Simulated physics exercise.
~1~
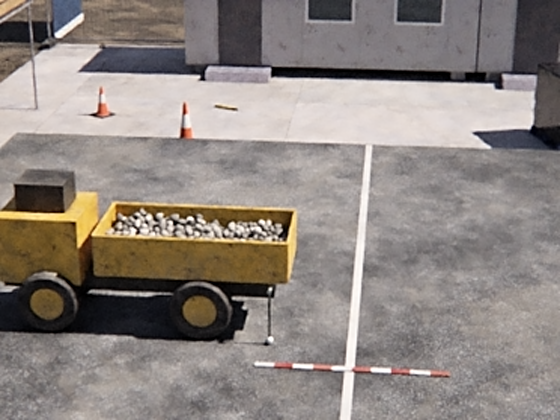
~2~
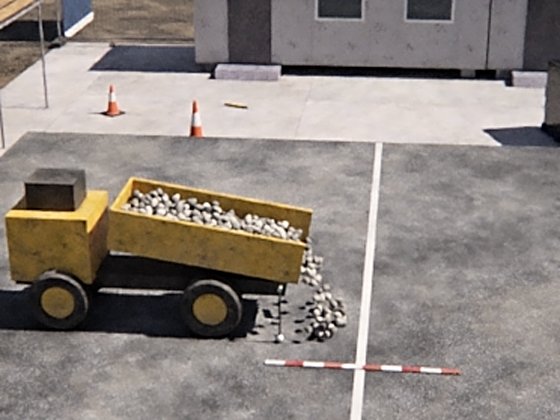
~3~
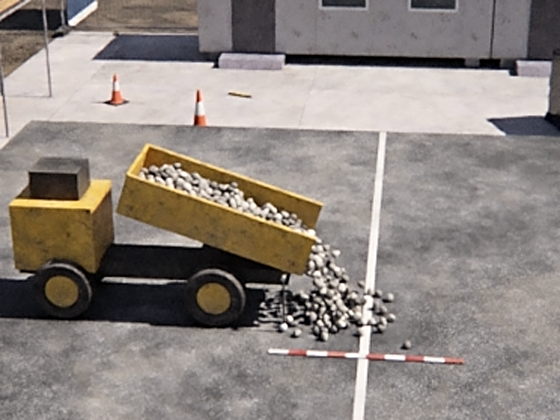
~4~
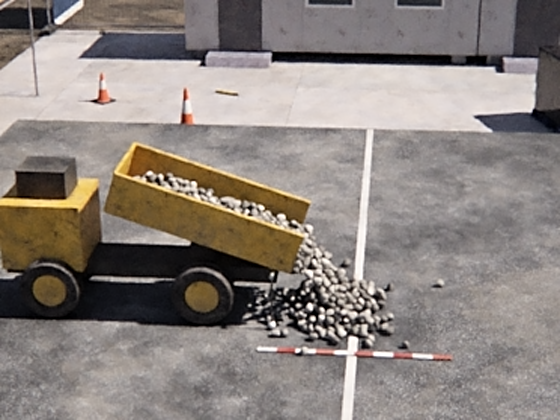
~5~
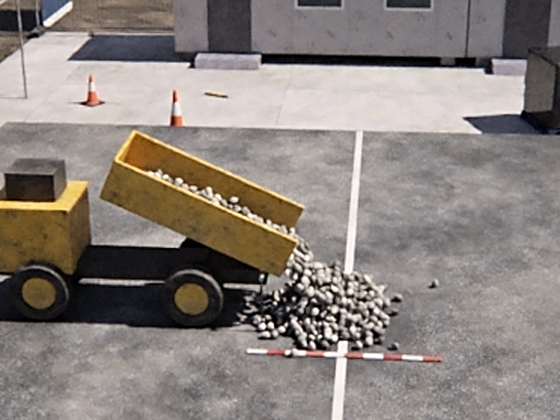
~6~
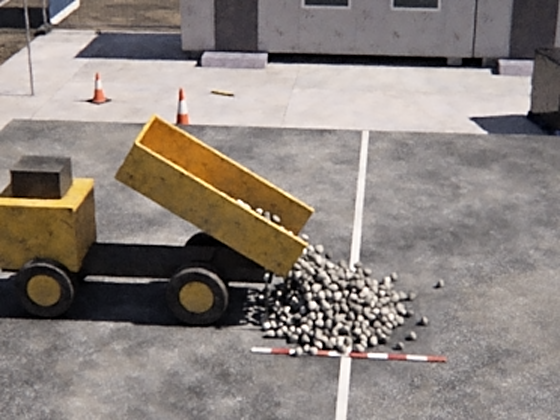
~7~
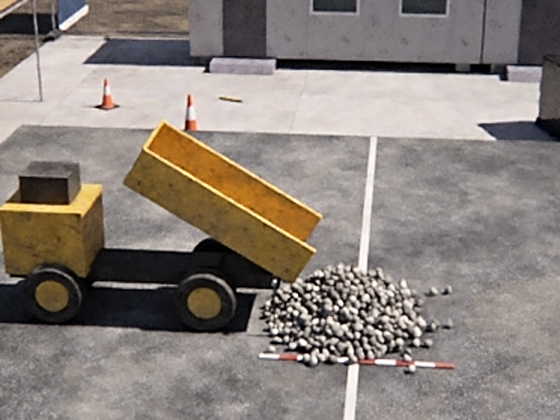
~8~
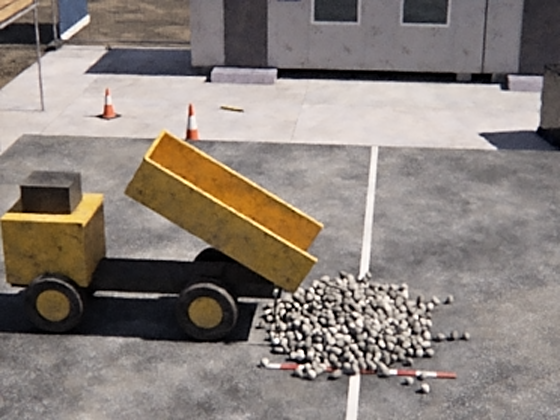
Yellow tipping trailer raising its bed in stages, spilling grey stones into a heap that spreads rightward across a white painted line.
